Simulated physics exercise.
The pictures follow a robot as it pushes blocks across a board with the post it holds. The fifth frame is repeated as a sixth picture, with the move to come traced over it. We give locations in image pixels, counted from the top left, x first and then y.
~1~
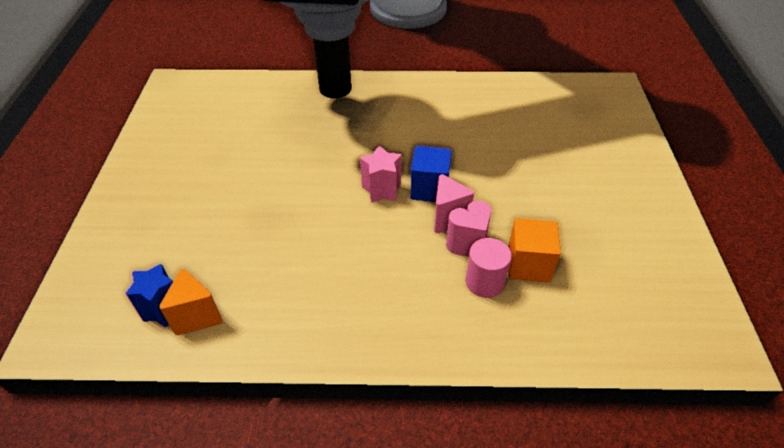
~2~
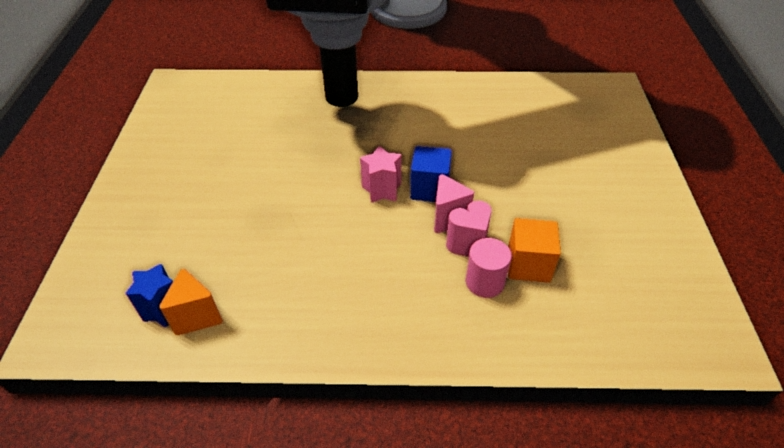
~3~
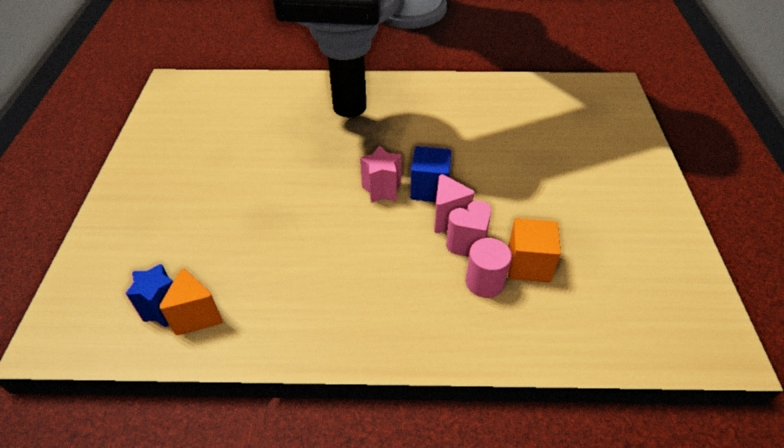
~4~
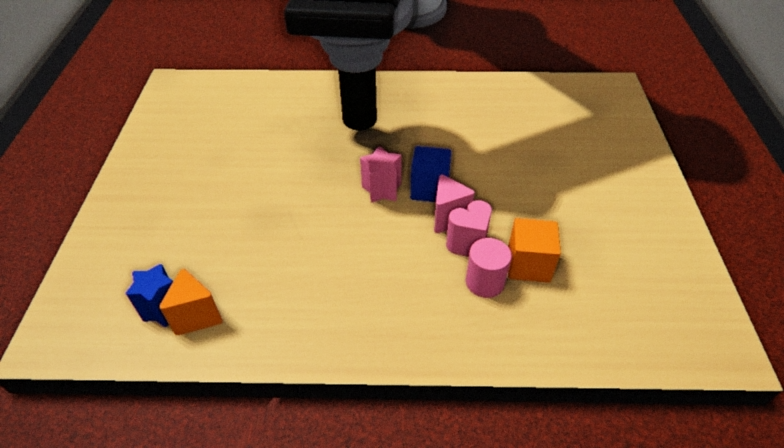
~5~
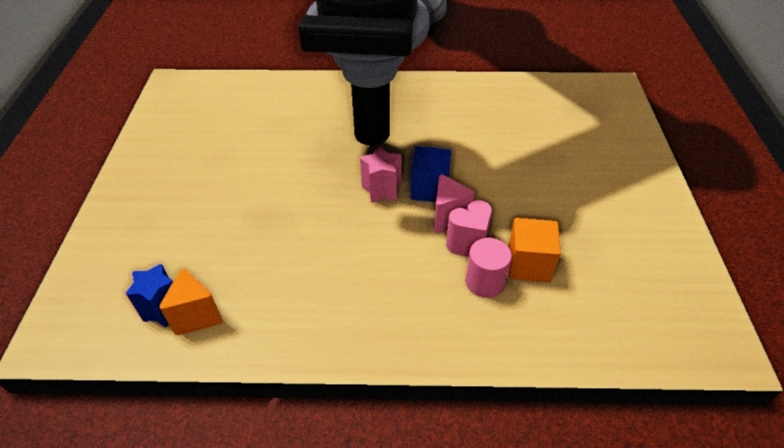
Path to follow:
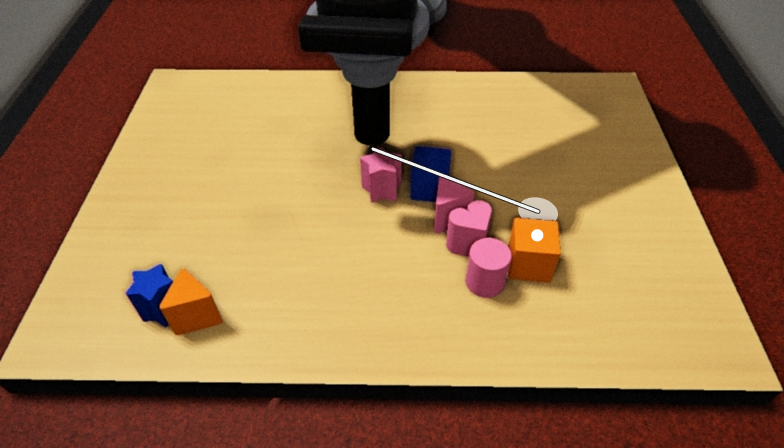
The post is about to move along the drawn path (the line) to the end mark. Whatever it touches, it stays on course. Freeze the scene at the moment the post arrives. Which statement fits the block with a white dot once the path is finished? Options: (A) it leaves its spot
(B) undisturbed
Correct choice: B.
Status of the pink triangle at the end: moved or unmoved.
It is carried off its spot.
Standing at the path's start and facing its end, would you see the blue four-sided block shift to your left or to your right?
To the path's right.
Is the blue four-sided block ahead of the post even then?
Final answer: No.
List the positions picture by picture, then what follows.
Post tip at (336, 89); block tops, blue four-sided block at (432, 159); pink triangle at (451, 190); pink heart at (473, 215); orange four-sided block at (537, 235), in the first picture.
Post at (342, 98); blocks unchanged, in the second picture.
Post at (350, 108); blocks unchanged, in the third picture.
Post at (360, 120); blocks unchanged, in the fourth picture.
Post at (372, 135); blue four-sided block at (432, 159); pink triangle at (451, 190); pink heart at (473, 215); orange four-sided block at (537, 235), in the fifth picture.
Path on the board, from (373, 149) to (538, 211); the dot is on the orange four-sided block.
One third of the way, post at (425, 154); blue four-sided block at (433, 164); pink triangle at (453, 193).
Two thirds of the way, post at (482, 175); blue four-sided block at (440, 173), turned 20° clockwise; pink triangle at (453, 203), turned 15° anticlockwise; pink heart at (476, 219).
At the end, post at (542, 197); blue four-sided block at (440, 173), turned 20° clockwise; pink triangle at (453, 203), turned 15° anticlockwise; pink heart at (476, 219); orange four-sided block in place.
